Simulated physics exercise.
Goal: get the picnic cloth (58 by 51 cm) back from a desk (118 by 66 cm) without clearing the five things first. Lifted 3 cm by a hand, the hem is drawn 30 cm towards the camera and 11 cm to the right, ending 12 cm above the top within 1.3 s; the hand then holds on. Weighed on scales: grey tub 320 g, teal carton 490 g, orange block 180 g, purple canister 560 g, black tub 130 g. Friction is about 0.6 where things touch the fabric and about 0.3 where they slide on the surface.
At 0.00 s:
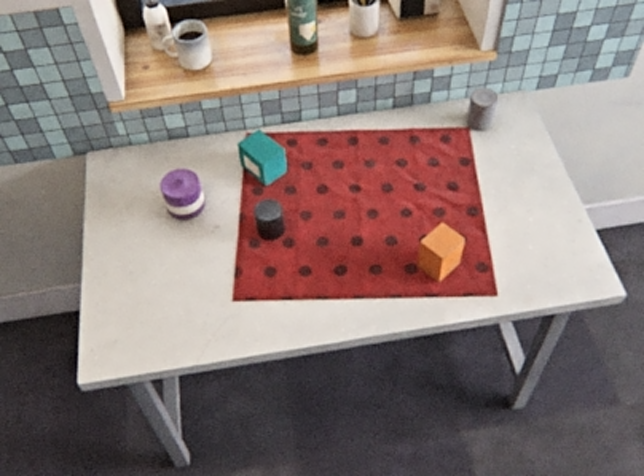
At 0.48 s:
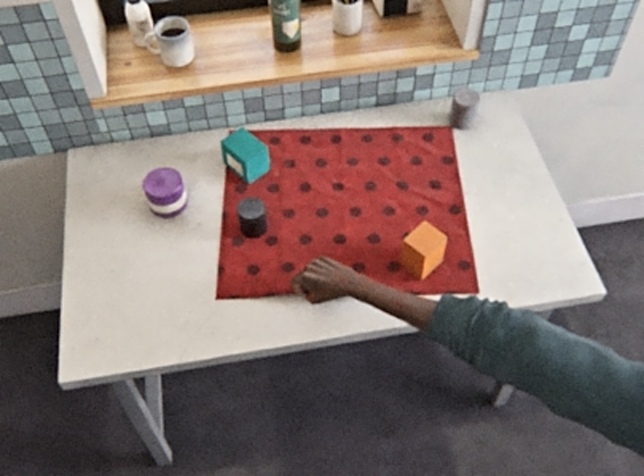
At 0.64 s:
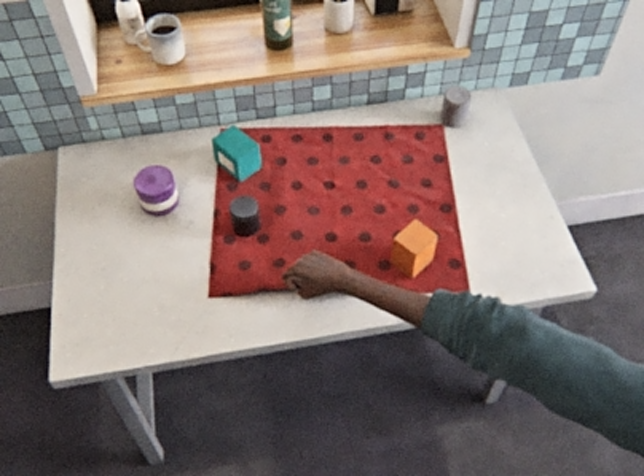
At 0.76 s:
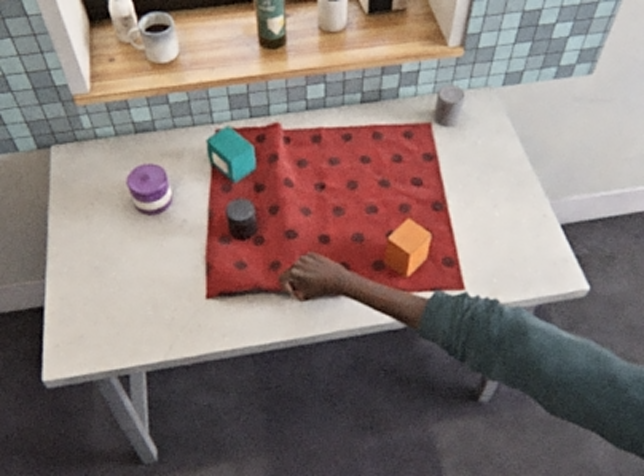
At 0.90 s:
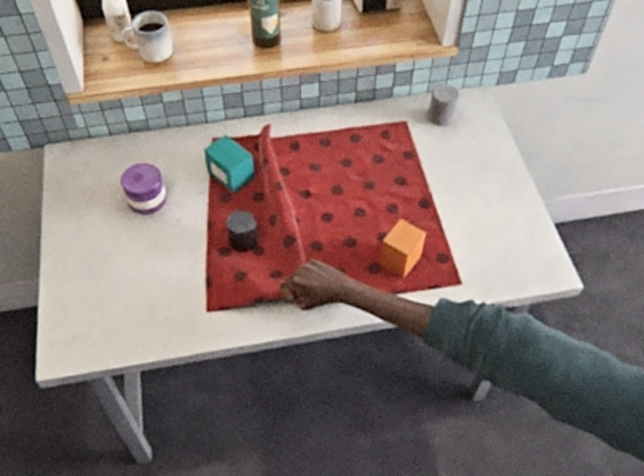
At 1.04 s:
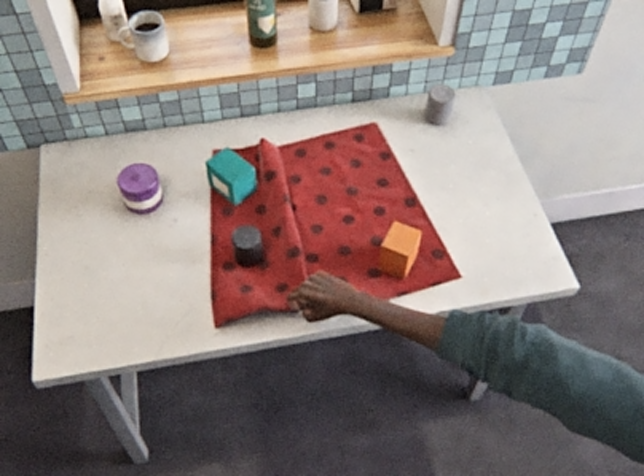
A hand gripping the near edge of a red dotted cloth on a white table, bunching it into a ridge and skewing it.
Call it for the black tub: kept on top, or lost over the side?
Lost over the side.
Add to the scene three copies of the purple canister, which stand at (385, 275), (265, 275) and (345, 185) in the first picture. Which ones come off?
Log, in listed order - lost / lost / kept.
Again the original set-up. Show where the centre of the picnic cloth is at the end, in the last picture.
(325, 316) or thereabouts.
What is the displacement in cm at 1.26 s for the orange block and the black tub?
I'd put the orange block at some 4 centimetres and the black tub at some 20 centimetres.
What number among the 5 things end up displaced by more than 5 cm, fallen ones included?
3 of them.
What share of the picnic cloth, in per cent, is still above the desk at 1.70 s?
Roughly 70%.
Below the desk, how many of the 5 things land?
After counting, the figure is 2.
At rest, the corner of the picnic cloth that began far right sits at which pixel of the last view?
(383, 189) or thereabouts.
After 1.3 s, 95 % of the picnic cloth is still over the top; black tub 19 cm off its start, teal carton 17 cm off its start, orange block 5 cm off its start.
After 1.5 s, 80 % of the picnic cloth is still over the top; black tub 28 cm off its start, teal carton 26 cm off its start, orange block 11 cm off its start.
After 1.7 s, 70 % of the picnic cloth is still over the top; black tub 35 cm off its start at (295, 328), teal carton 33 cm off its start at (261, 246), orange block 18 cm off its start at (417, 305).
After 1.9 s, 60 % of the picnic cloth is still over the top; black tub on its side, 39 cm off its start, teal carton 36 cm off its start, orange block over the edge.
After 3.5 s, 60 % of the picnic cloth is still over the top; black tub over the edge, orange block over the edge, teal carton 37 cm off its start at (267, 259).
